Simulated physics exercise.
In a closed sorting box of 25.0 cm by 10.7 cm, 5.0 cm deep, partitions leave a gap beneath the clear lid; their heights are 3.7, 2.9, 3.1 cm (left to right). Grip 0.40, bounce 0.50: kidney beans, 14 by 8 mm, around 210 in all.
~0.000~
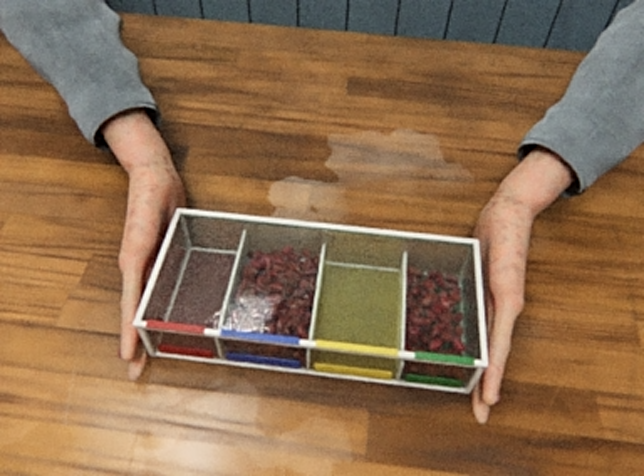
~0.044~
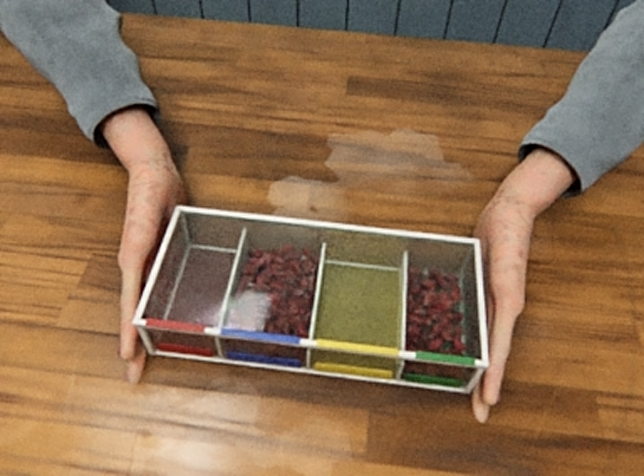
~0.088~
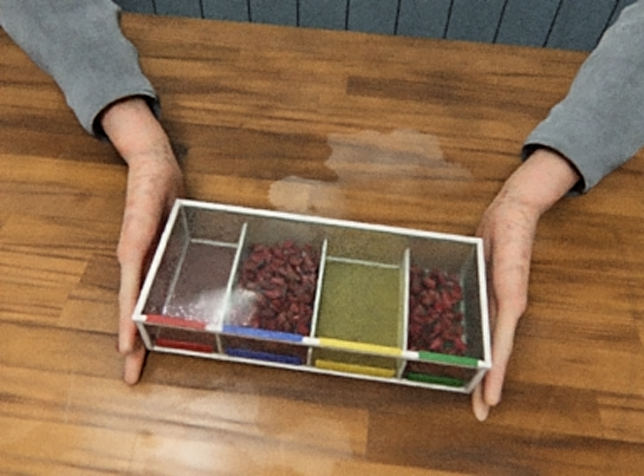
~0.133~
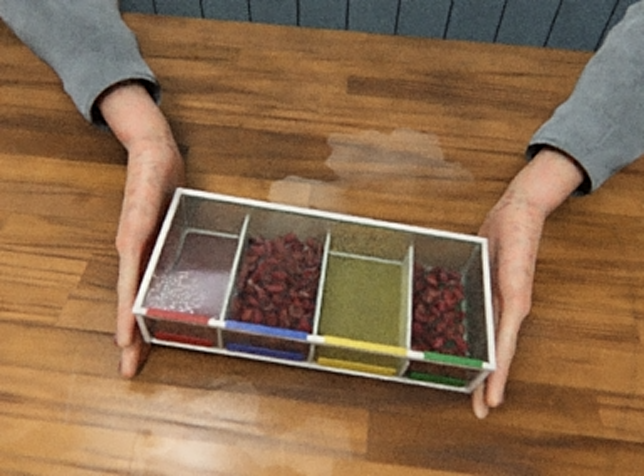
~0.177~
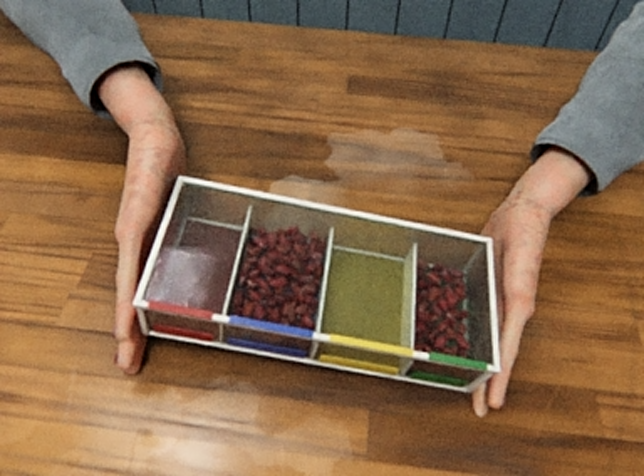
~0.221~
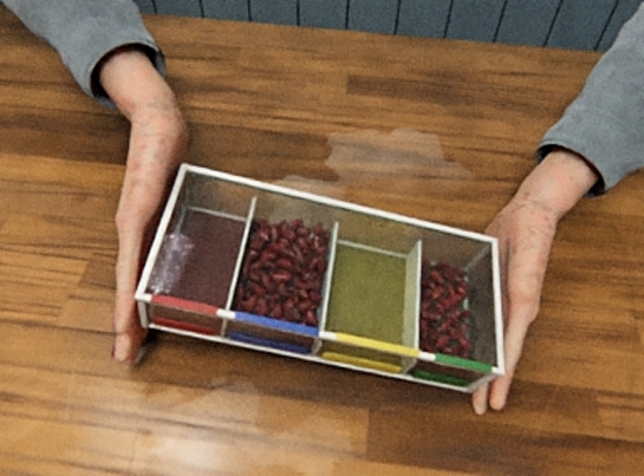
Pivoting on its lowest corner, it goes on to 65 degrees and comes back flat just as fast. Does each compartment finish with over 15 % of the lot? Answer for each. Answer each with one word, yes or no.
Red compartment: No. Blue compartment: Yes. Green compartment: Yes. Yellow compartment: No.
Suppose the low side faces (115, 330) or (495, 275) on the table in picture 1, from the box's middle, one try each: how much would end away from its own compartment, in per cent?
5 and 15 %.
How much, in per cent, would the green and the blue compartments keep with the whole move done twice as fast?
The green compartment would end with 40 per cent and the blue compartment with 40 per cent.
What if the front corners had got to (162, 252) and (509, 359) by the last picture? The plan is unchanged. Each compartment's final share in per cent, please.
The compartments end with red 0 per cent, blue 45 per cent, green 40 per cent and yellow 15 per cent.
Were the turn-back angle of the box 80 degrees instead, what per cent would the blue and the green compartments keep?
The blue compartment would hold 30 per cent, the green one 50 per cent.
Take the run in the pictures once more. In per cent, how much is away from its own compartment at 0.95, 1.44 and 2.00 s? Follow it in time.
In order: 5, then 10, then 10.
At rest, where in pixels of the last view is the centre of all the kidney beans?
Near (308, 321).
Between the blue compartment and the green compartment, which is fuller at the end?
More settles in the blue compartment.
After 0.95 s, tilt 65 degrees; blue 60 %, green 35 %, yellow 5 %.
After 1.44 s, tilt 28 degrees; blue 55 %, green 35 %, yellow 10 %.
Then, at 2.00 s, tilt 0 degrees; blue 55 %, green 35 %, yellow 10 %.
By 2.6 s all is still; red 0 %, blue 55 %, green 35 %, yellow 10 %.
